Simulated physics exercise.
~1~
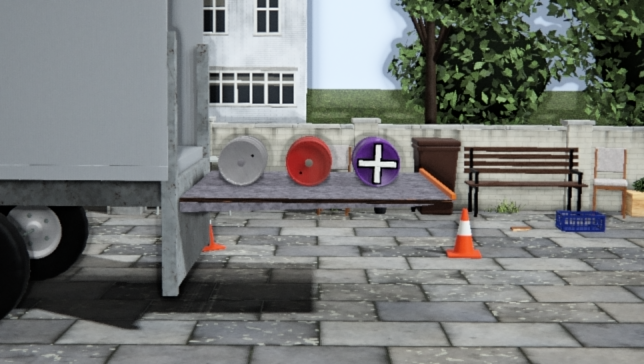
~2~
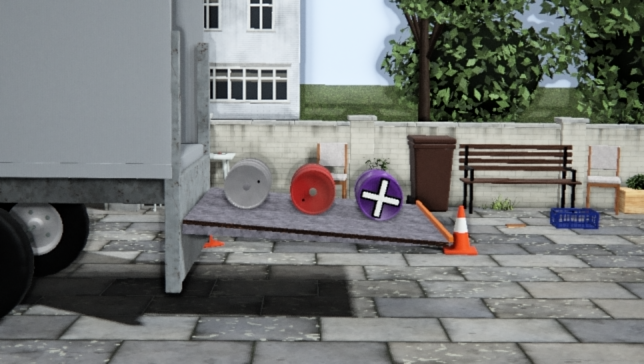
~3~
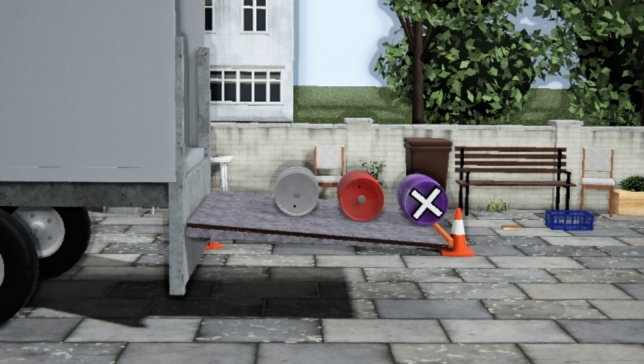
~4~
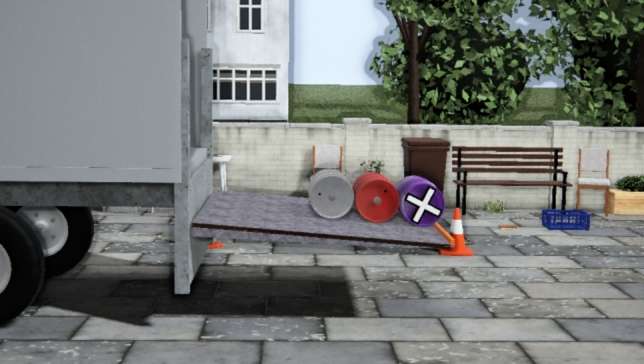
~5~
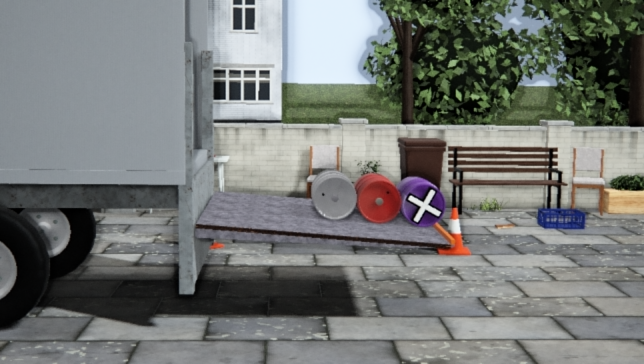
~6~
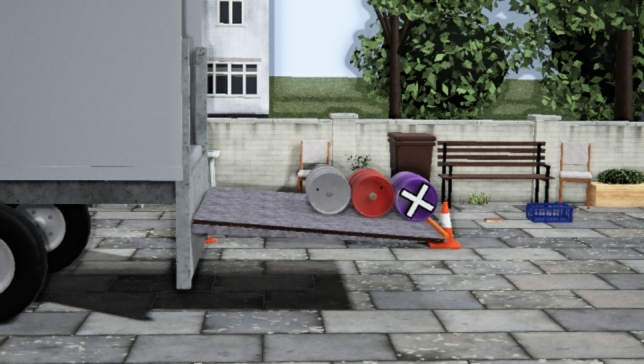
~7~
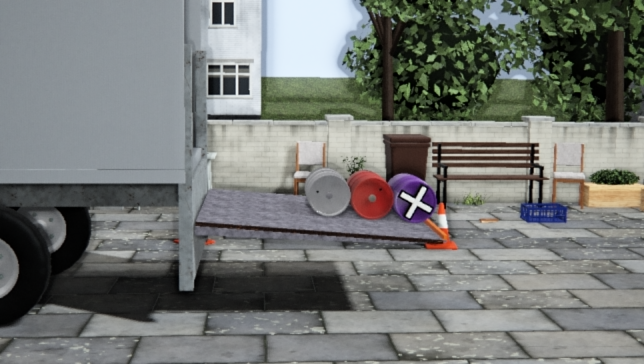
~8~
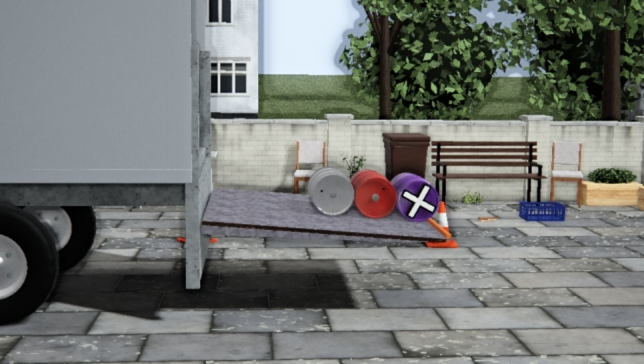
Paved street behind a truck, grey, red and white-crossed purple kegs rolling right down a tilting tail-lift and settling against its edge flap.
